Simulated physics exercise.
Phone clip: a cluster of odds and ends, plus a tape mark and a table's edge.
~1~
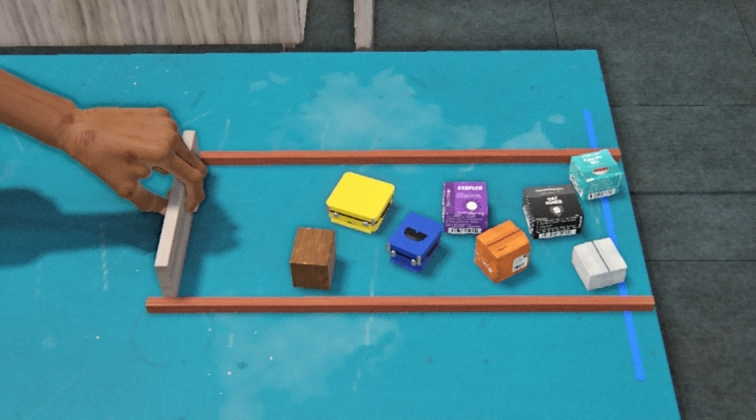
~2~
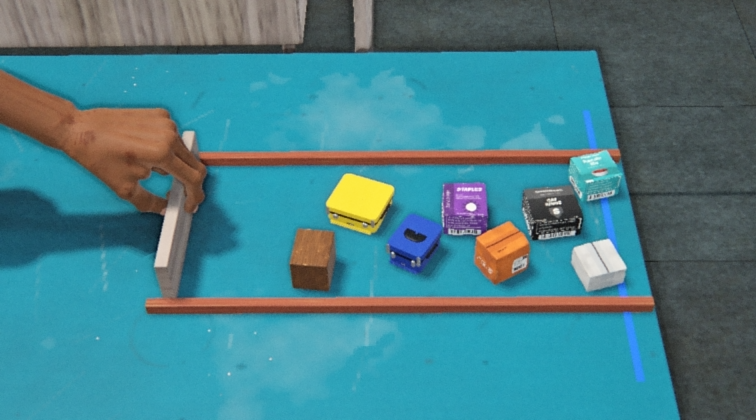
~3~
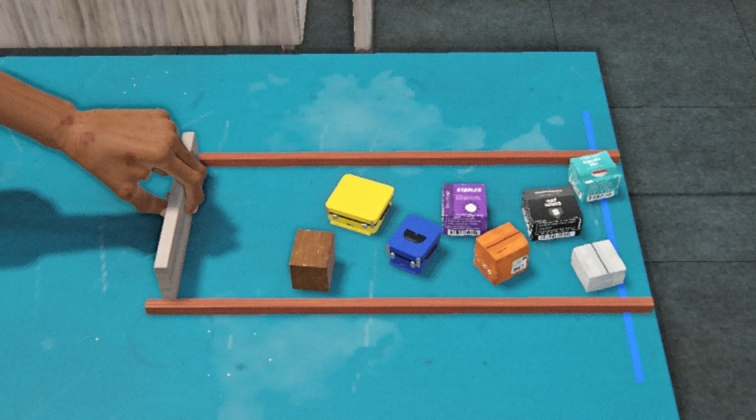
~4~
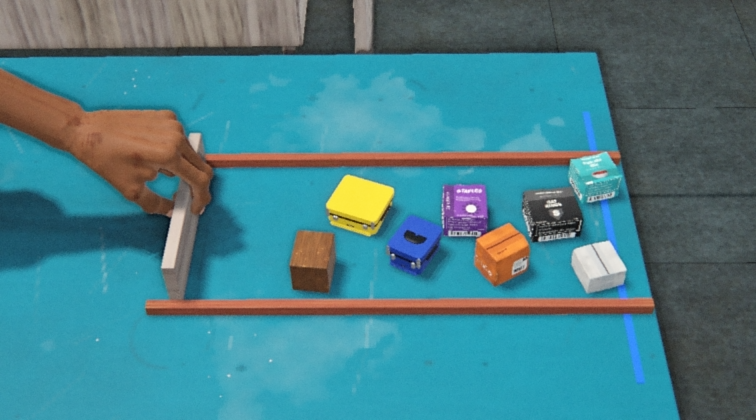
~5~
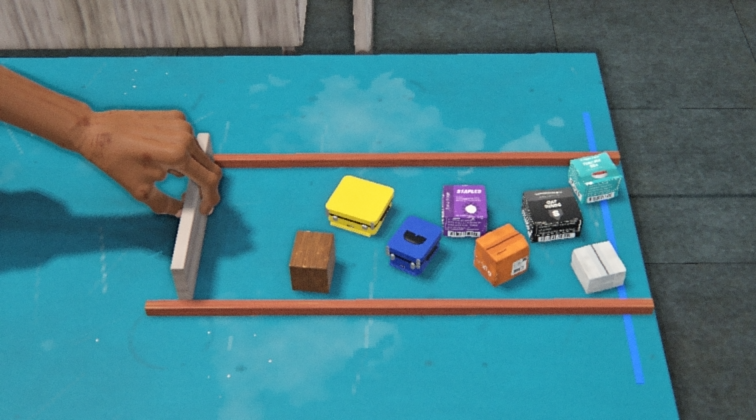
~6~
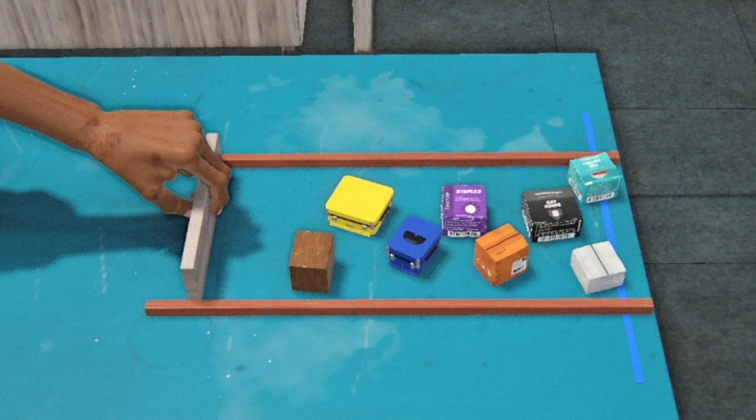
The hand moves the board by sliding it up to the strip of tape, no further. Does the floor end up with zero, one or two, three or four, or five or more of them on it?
It ends with five or upward gone from the table.
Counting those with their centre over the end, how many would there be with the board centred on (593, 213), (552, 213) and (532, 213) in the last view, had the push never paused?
In that order 6, 3 and 2.
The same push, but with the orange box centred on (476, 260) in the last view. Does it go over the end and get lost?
Note: From that start it slides off.
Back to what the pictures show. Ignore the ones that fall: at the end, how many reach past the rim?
The count is 2.
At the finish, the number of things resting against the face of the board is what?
Total: 2.
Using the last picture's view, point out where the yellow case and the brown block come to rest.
Reading them off: First (631, 199); then (638, 260).
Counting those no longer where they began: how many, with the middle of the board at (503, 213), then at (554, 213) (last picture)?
One spot: 8. Other spot: 8.
A little later, none off yet; turquoise box at rest near (594, 178); white box at rest near (598, 267); black box at rest near (551, 214).
Next, none off yet; turquoise box at rest near (594, 178); white box at rest near (598, 267); black box moving near (558, 215).
Later still, one off so far; turquoise box shifted a little near (616, 174); white box on its side near (677, 323); black box tilted well over near (663, 232).
When it is over, the number that fall off is five or more; down, blue case, purple box, orange box, black box, white box and turquoise box.
